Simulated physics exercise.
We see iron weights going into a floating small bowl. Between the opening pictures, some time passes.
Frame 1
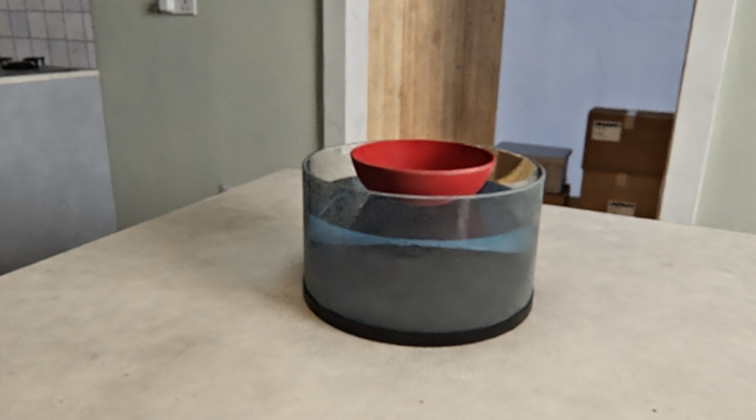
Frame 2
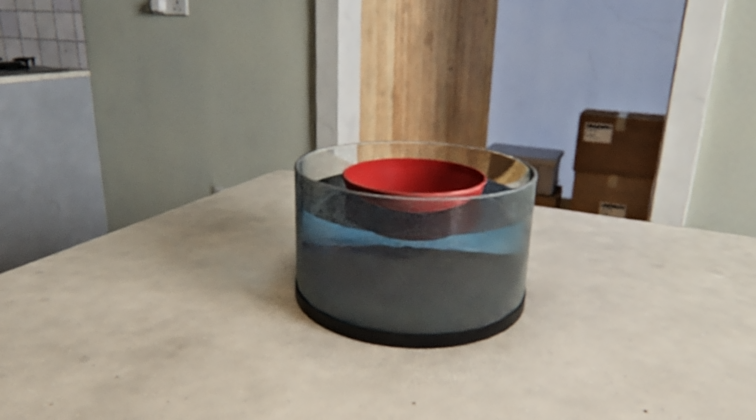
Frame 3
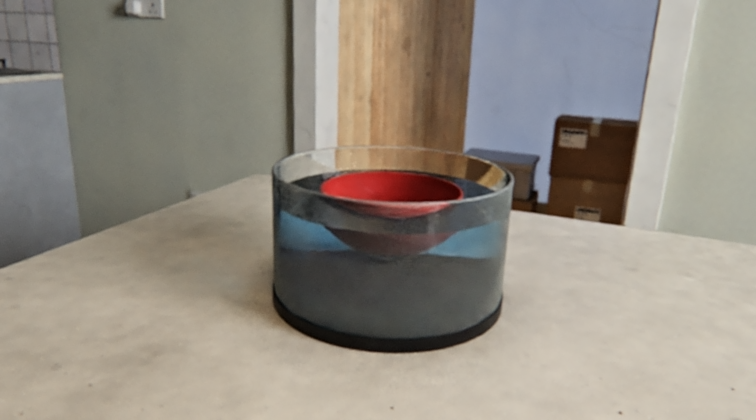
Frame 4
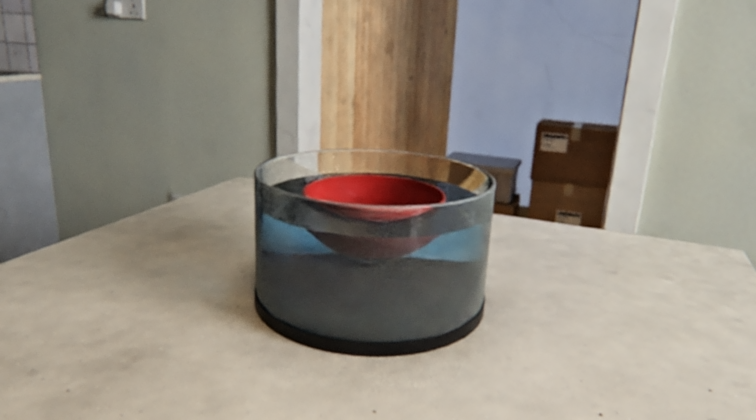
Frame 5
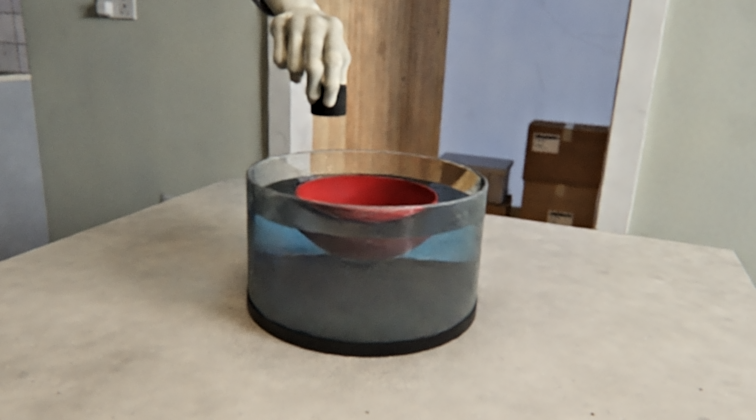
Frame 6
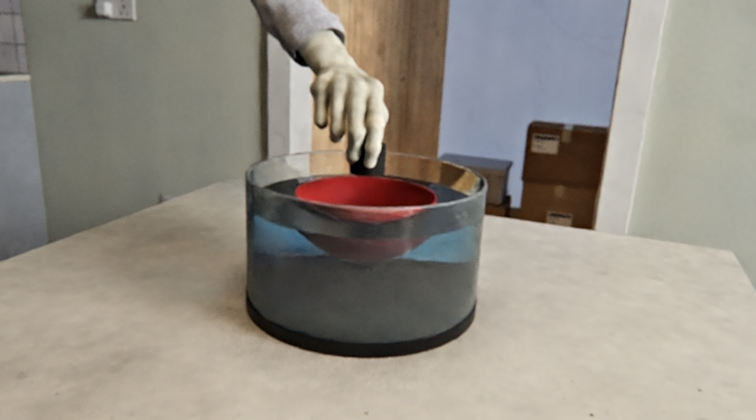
In the video, a red bowl floats in a clear round tank of water on a table, sitting lower in the water as the view shifts, and then a hand lowers a dark object toward the bowl from above.
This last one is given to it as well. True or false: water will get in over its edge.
True.
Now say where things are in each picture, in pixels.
The first picture shows small bowl (423, 155) empty; most of its side above the surface.
The second picture shows small bowl (414, 175) with one aboard; about a third of its side above the surface.
The third picture shows small bowl (392, 190) with two aboard; about a fifth of its side above the surface.
The fourth picture shows small bowl (374, 193) with two aboard; about a fifth of its side above the surface.
The fifth picture shows small bowl (367, 194) with two aboard; about a fifth of its side above the surface; the next iron weight in the hand at (329, 100).
The sixth picture shows small bowl (366, 194) with two aboard; about a fifth of its side above the surface; the next iron weight in the hand at (368, 159).
Next, the iron weight is in and the small bowl dips.
After that, water pours in over its edge.
Finally, the small bowl lies on the bottom with its load.
